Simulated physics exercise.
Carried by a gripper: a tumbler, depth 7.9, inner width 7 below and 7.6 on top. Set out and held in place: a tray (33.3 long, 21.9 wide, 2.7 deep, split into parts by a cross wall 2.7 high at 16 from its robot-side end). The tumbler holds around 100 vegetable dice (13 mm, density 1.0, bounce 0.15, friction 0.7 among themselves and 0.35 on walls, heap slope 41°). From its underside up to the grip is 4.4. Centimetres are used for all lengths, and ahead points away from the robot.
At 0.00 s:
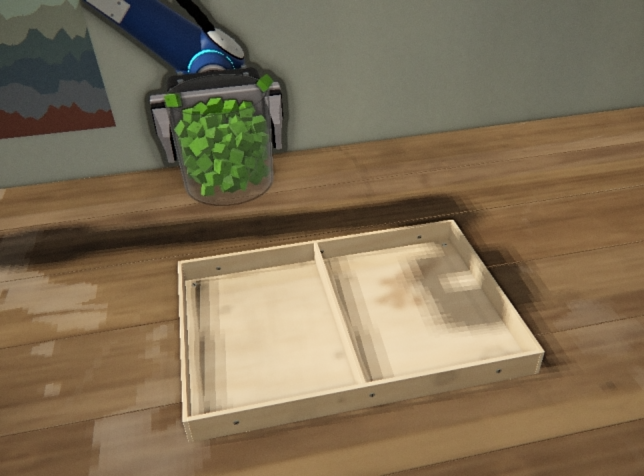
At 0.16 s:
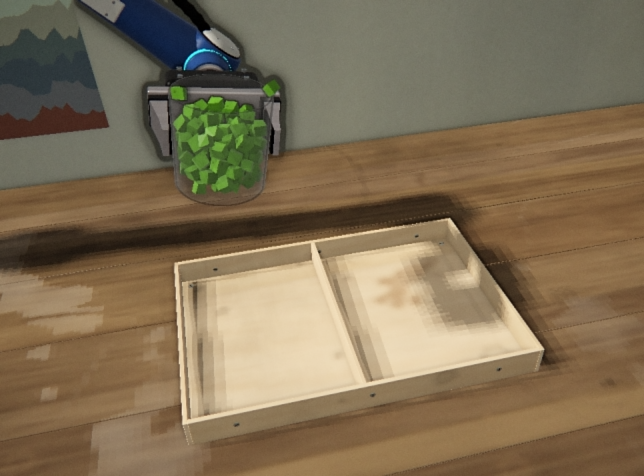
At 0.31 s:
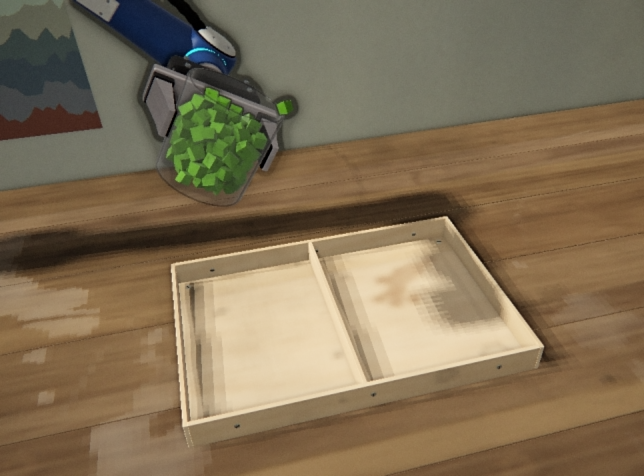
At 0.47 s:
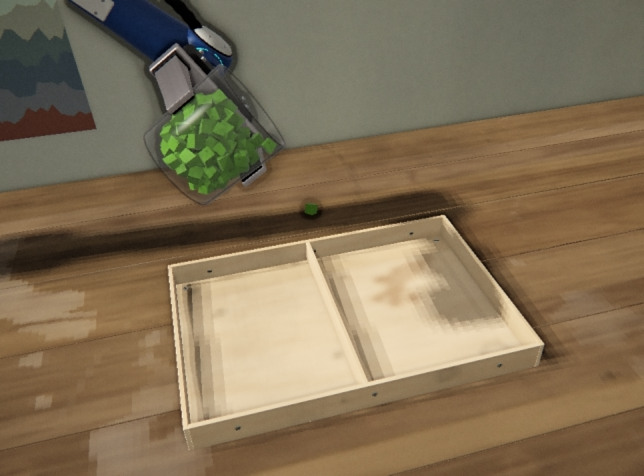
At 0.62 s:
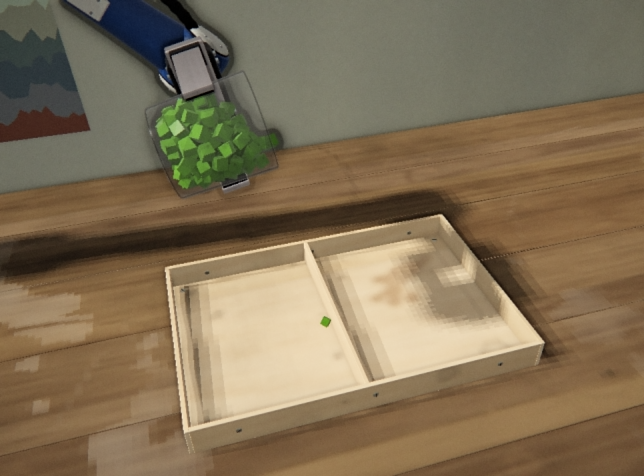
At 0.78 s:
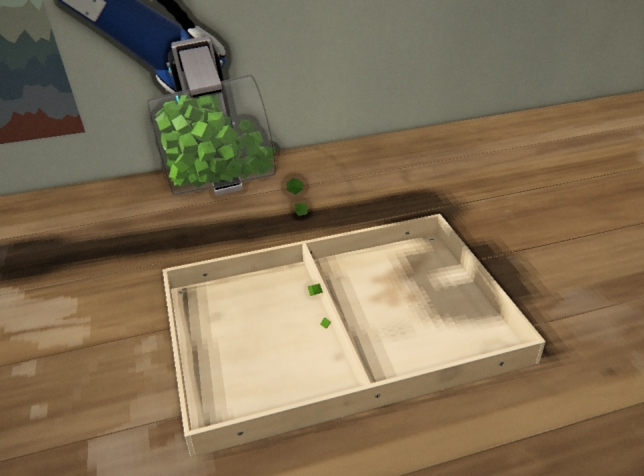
A blue robotic arm reaches in at the upper left over a wooden surface, seen from slightly above, with a grey-green wall and part of a layered picture behind. Its grey gripper holds a clear tumbler of bright green cubes, beyond a shallow, pale wooden tray split in two. The arm steadily tilts the tumbler onto its side, and a few cubes drop out, one landing in the tray's left part.
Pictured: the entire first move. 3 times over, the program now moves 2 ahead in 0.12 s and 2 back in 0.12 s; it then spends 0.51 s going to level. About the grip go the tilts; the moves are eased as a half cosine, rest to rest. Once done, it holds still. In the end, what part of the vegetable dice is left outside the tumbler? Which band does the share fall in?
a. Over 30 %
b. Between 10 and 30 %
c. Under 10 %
a, over 30 %.
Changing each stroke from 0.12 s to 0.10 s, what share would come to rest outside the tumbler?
Estimate: Close to 55 percent.
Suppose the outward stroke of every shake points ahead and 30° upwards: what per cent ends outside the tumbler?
I'd say close to 45 per cent.
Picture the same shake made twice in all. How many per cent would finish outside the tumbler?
That share would be near 30 percent.
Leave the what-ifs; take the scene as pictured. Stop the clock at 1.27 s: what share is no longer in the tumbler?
About 30 per cent so far.
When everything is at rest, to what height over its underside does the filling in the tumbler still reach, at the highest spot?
Top of the fill: Near 6.0 cm.
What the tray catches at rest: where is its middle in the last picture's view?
I'd point to somewhere near (312, 324).
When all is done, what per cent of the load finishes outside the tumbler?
Around 45 in a hundred.
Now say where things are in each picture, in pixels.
In the first picture, tumbler middle at (224, 142), level; upper third of the load around (221, 125), from x 175 to 265, top at y 85; 105 in the tumbler.
In the second picture, tumbler middle at (221, 142), tilted 8° forward; upper third of the load around (214, 126), from x 180 to 270, top at y 90.
In the third picture, tumbler middle at (217, 141), tilted 30° forward; upper third of the load around (207, 125), from x 175 to 285, top at y 95.
In the fourth picture, tumbler middle at (214, 139), tilted 56° forward; upper third of the load around (202, 120), from x 170 to 310, top at y 100; 104 in the tumbler, 1 in flight or on a rim.
In the fifth picture, tumbler middle at (211, 138), tilted 78° forward; upper third of the load around (189, 121), from x 165 to 325, top at y 100; 104 in the tumbler, 1 in the robot-side part.
In the sixth picture, tumbler middle at (210, 138), tilted 86° forward; upper third of the load around (191, 121), from x 165 to 325, top at y 100; 101 in the tumbler, 1 in the robot-side part, 3 in flight or on a rim.
By 1.27 s, tilted 86° forward, highest piece 24 above the table; 73 in the tumbler, 13 in the robot-side part, 8 in the far-side part, 11 in flight or on a rim.
By 1.76 s, tilted 41° forward, highest piece 25 above the table; 59 in the tumbler, 34 in the robot-side part, 12 in the far-side part.
By 2.21 s, level, highest piece 26 above the table; 59 in the tumbler, 34 in the robot-side part, 12 in the far-side part.
By 3.26 s, level, highest piece 26 above the table; 59 in the tumbler, 34 in the robot-side part, 12 in the far-side part.
Final count, 59 in the tumbler, 34 in the robot-side part, 12 in the far-side part. That is 44 % outside the tumbler.
